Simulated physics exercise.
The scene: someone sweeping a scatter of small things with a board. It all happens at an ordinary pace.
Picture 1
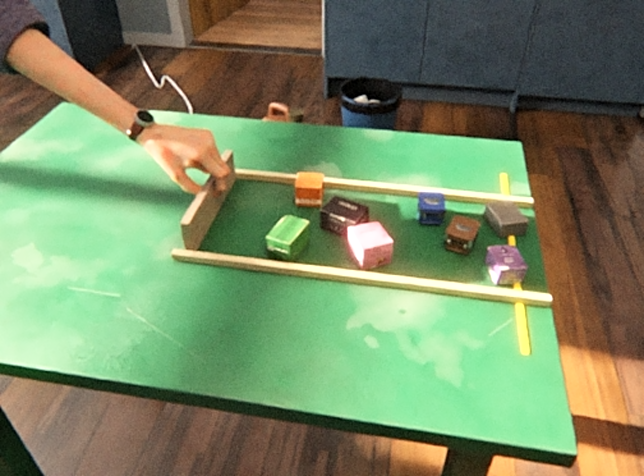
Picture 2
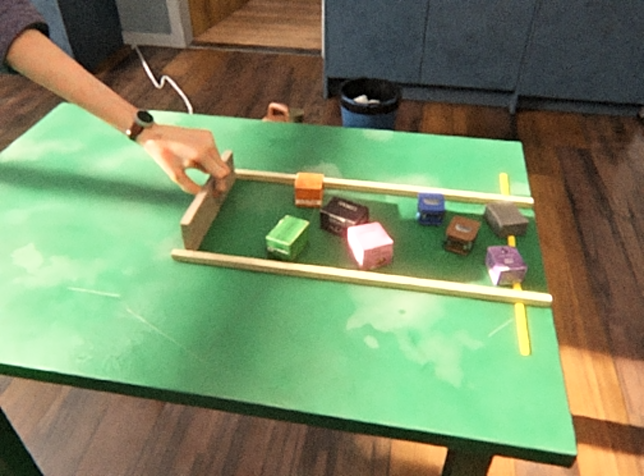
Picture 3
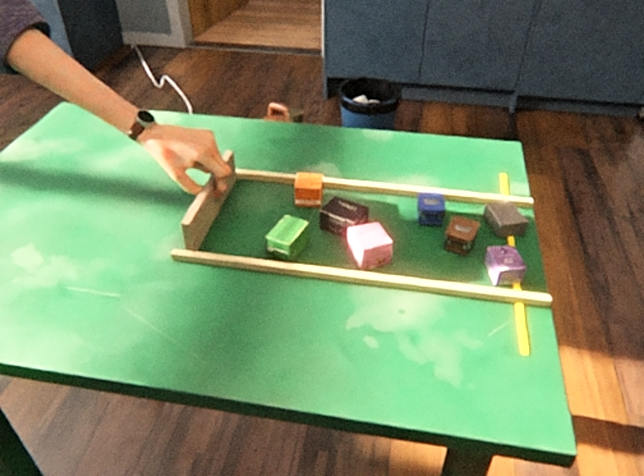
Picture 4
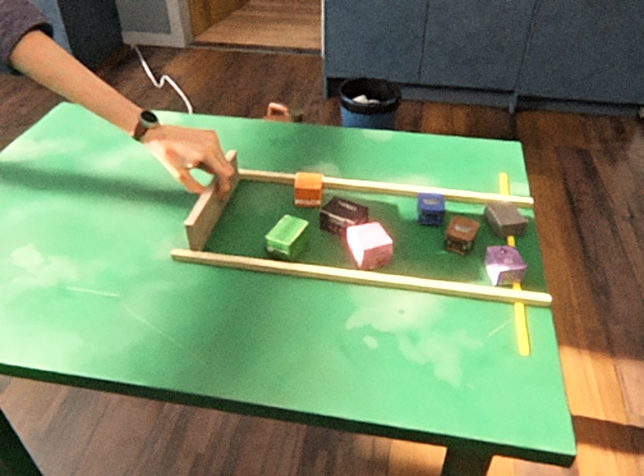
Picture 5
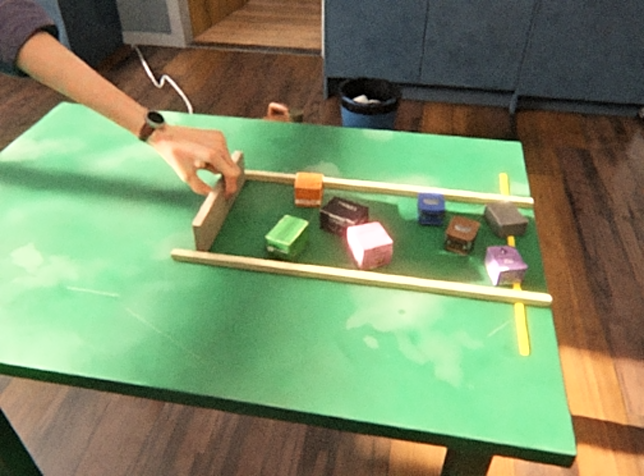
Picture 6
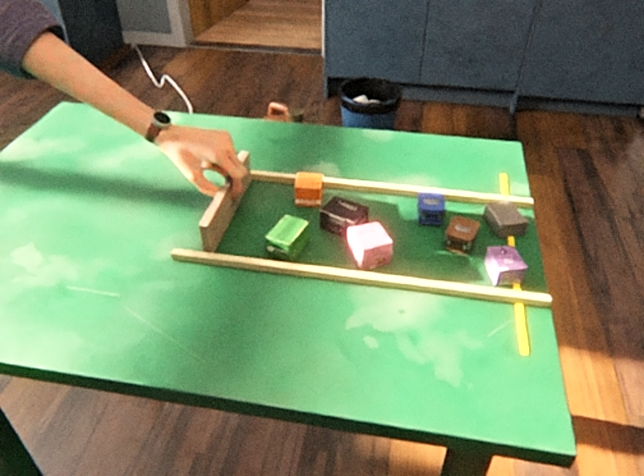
A hand slides a wooden board slightly right between two rails toward scattered, unmoving coloured blocks.
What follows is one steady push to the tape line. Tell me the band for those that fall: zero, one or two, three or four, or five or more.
As it turns out, the number that fall off is five or more.
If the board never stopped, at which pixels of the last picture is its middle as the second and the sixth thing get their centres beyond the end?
At (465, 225) for the second, at (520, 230) for the sixth.
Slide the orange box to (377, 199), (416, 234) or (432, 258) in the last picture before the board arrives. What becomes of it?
In turn it stays on; tumbles off; comes down.
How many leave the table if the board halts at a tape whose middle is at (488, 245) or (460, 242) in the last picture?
Down on the floor: 3 and 0.
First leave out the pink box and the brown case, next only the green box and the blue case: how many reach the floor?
First 3, then 3.
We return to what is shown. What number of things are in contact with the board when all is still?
3 of them.
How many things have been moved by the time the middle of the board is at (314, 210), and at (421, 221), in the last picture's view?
The counts are 2 and 6.
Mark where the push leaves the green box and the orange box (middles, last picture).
First (532, 267), then (525, 213).
Early on, none off yet; grey block at rest near (505, 219); purple box at rest near (505, 265); brown case at rest near (462, 236).
A while later, none off yet; grey block at rest near (505, 219); purple box at rest near (505, 265); brown case travelled a little near (477, 238).
Finally, the number that fall off is five or more; lost, pink box, blue case, brown case, purple box and grey block.
